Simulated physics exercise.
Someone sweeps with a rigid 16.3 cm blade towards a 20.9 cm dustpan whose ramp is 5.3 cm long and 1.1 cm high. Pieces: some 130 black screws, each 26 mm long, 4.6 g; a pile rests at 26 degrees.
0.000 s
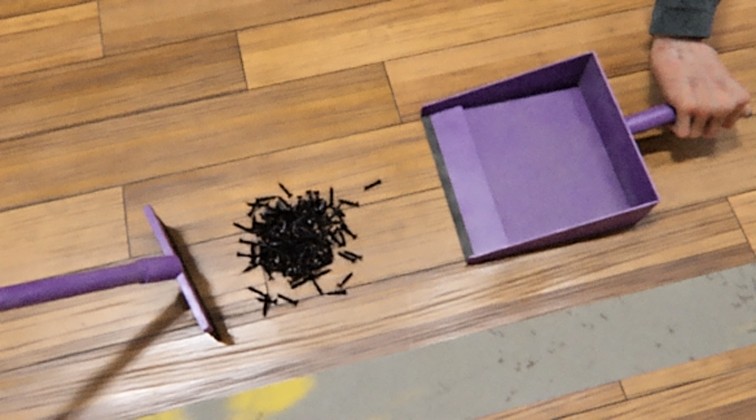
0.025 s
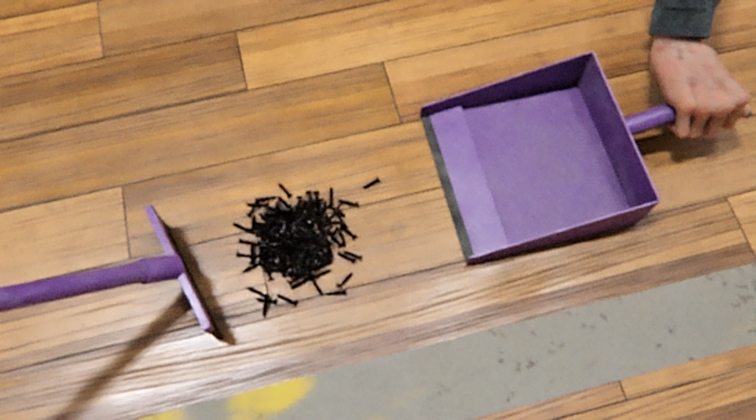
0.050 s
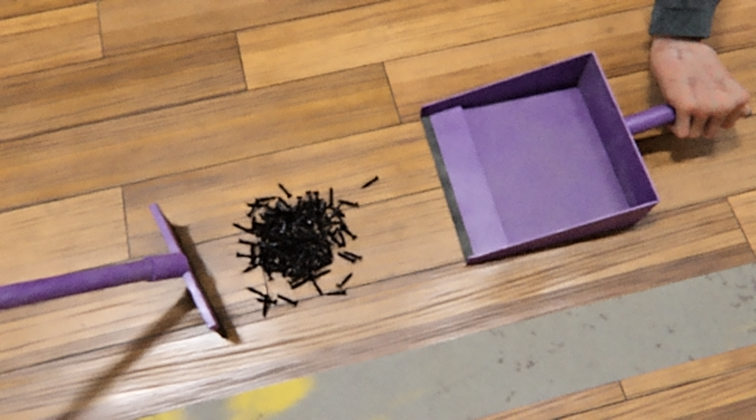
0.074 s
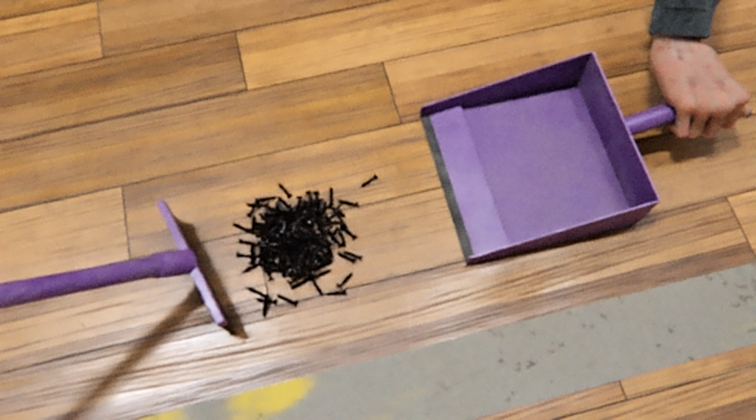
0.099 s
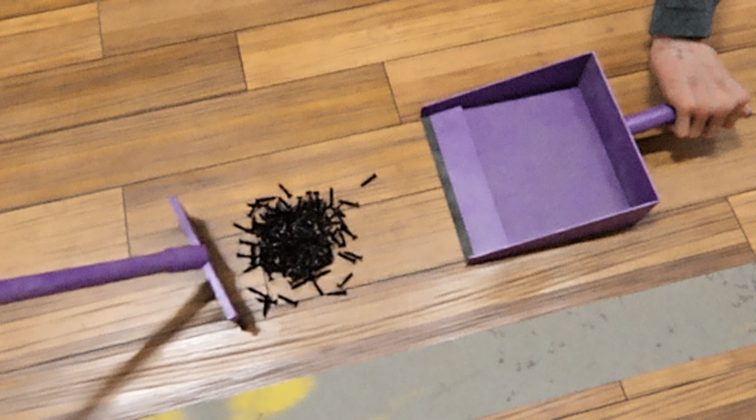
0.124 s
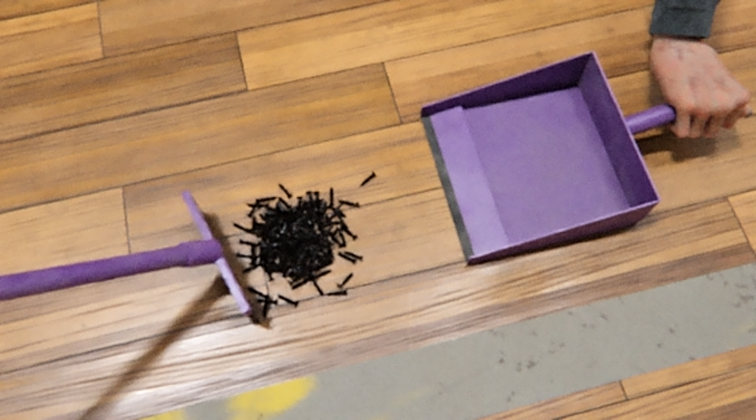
A purple blade on a long handle slid a short way right across the wooden floor, reaching the edge of a pile of black screws, while a hand held a purple dustpan still.
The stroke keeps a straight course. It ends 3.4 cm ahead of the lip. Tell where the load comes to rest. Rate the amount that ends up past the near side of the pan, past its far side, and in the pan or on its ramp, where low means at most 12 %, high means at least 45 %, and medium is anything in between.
Near side - low, far side - low, pan - medium.
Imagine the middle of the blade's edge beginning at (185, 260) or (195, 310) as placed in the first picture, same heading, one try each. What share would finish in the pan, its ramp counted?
Close to 30 in a hundred, then close to 20 in a hundred.
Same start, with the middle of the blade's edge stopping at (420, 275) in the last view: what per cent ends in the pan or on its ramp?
I'd expect around 5 per cent.
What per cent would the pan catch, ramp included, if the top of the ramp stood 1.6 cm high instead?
20 %.
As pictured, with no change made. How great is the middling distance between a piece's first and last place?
Around 20 centimetres.
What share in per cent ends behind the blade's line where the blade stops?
I'd say close to 5 per cent.
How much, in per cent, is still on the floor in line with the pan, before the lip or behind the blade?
Roughly 70 in a hundred.
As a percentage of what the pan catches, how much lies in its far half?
I'd put it at around 60 per cent.
After 0.31 s, middle of the blade 17 cm from the lip; 0 % over the lip, far side 0 %, near side 0 %.
Then, at 0.44 s, middle of the blade 9 cm from the lip; 0 % over the lip, far side 0 %, near side 0 %.
After 0.69 s, middle of the blade 6 cm from the lip; 25 % over the lip, far side 5 %, near side 0 %.
At rest (1.6 s), near side 0 %, far side 5 %, pan 25 %, in front of the lip or behind the blade 70 %.
